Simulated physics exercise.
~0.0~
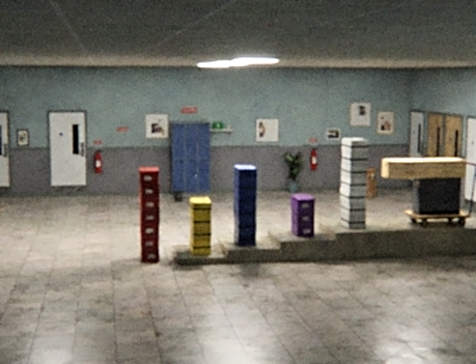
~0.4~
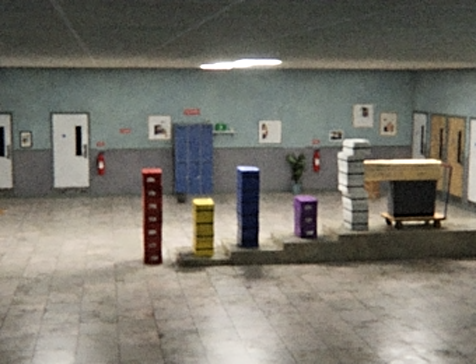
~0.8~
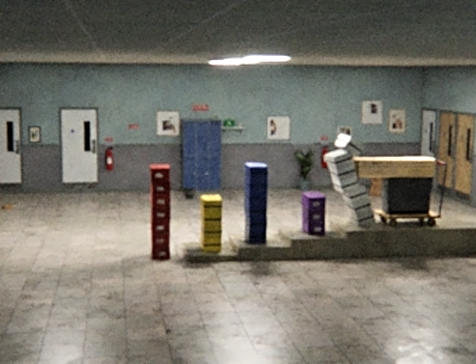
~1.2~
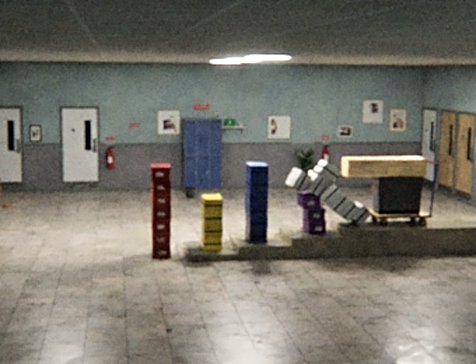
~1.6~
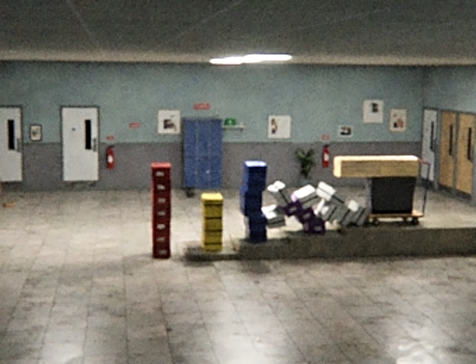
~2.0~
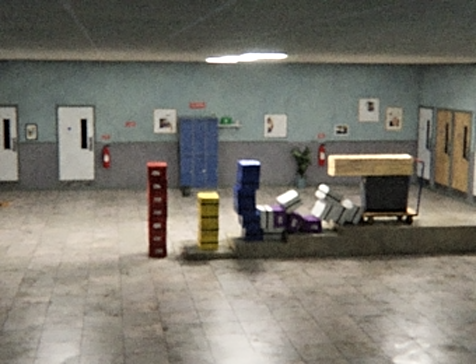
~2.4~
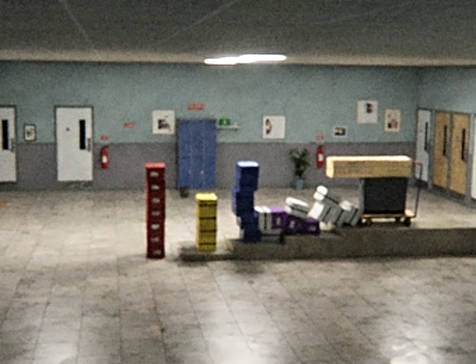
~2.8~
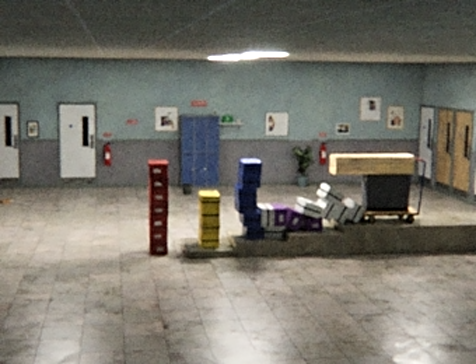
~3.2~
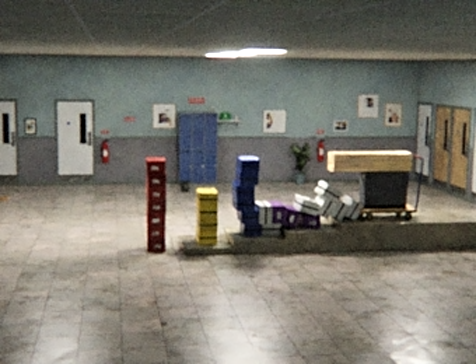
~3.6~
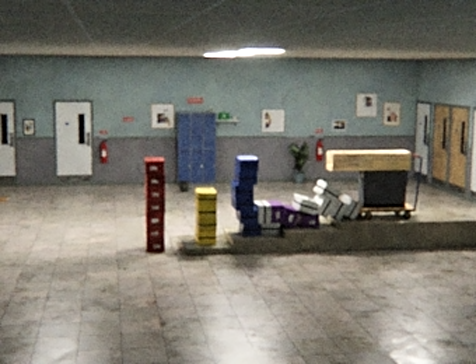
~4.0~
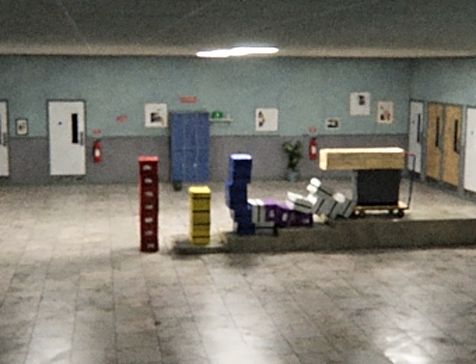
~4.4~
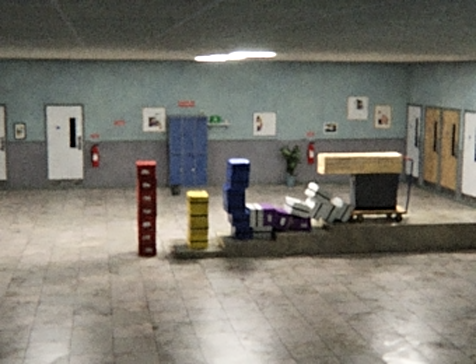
A flatbed trolley carrying a long pale wooden block over a dark box rolls leftward across a raised, stepped platform in a teal and grey hall, seen from across the floor by a slightly swaying camera. To its left stand separate piles of white, purple, blue, yellow and red boxes. The trolley reaches the white pile, which buckles and topples left onto the short purple one. The purple pile collapses against the foot of the blue pile, whose lower part shifts. White and purple boxes settle in a heap, while blue, yellow and red remain standing.
